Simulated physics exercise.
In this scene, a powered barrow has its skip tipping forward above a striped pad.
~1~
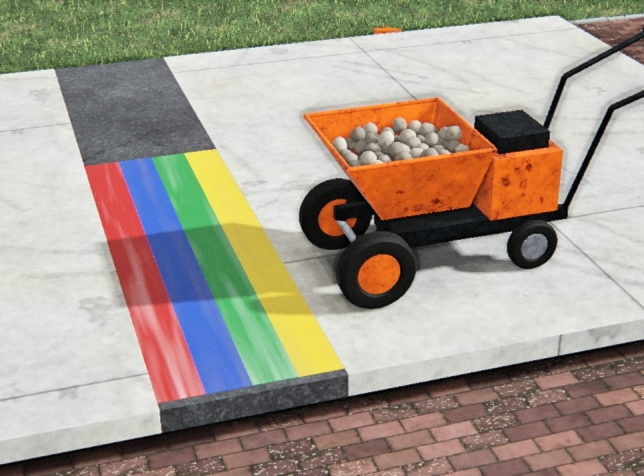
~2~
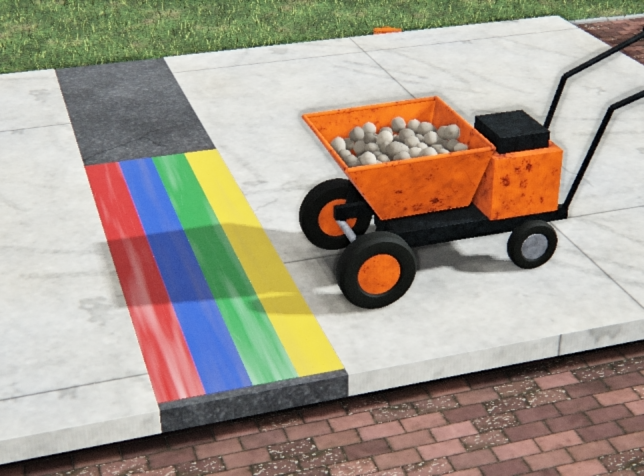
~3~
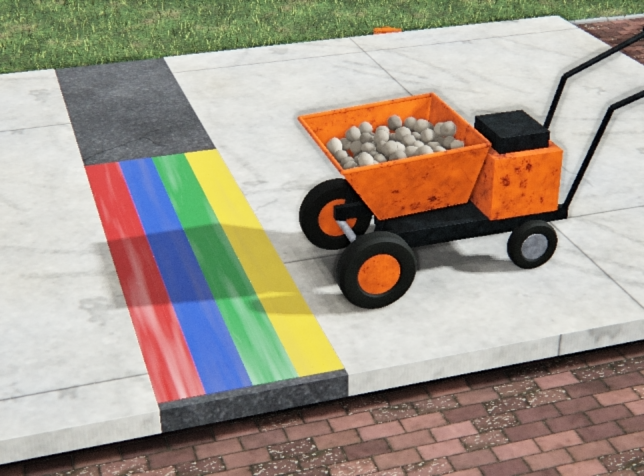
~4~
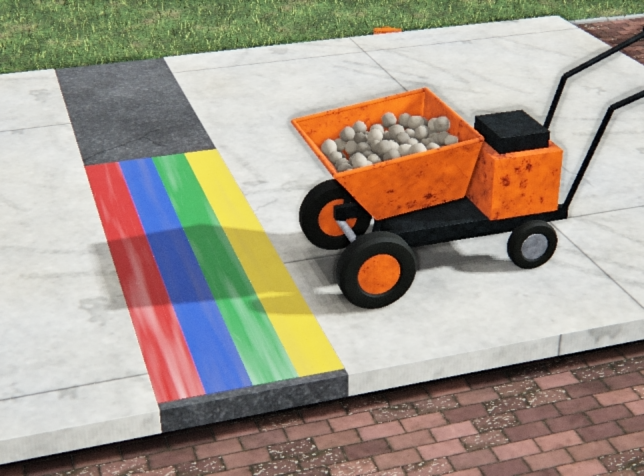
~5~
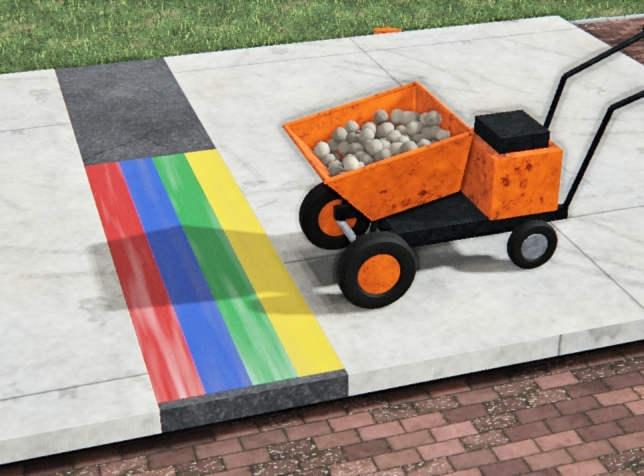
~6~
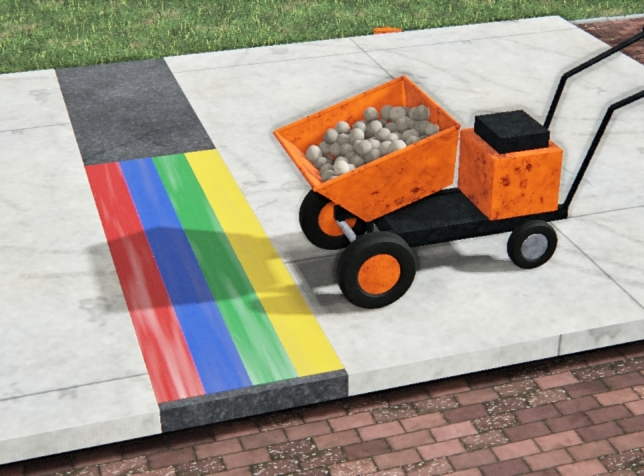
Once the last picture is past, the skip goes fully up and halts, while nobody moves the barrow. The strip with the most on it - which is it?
That is the blue strip.
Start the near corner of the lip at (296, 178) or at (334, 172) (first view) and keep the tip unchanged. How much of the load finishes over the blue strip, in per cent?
The first gives close to 10 per cent and the second 30 per cent.
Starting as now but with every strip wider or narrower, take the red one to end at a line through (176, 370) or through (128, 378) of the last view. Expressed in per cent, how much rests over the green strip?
Respectively 10 and 30 percent.
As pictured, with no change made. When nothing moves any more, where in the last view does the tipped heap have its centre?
About (192, 295).
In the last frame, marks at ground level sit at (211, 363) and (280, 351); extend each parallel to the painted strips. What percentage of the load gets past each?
Around 30 percent for the first and 80 percent for the second.
Soon, skip tipped steeply; all in the skip.
A while on, skip tipped right over; most in the skip; a small part over the green strip; a small part over the blue strip; a stray few over the red strip.
Towards the end, skip tipped right over; about a quarter in the skip; about a quarter over the green strip; about a third over the blue strip; about a quarter over the red strip; a small part off the paint.
Finally, skip tipped right over; about a quarter in the skip; none over the yellow strip; about a quarter over the green strip; about a third over the blue strip; a small part over the red strip; a small part off the paint.
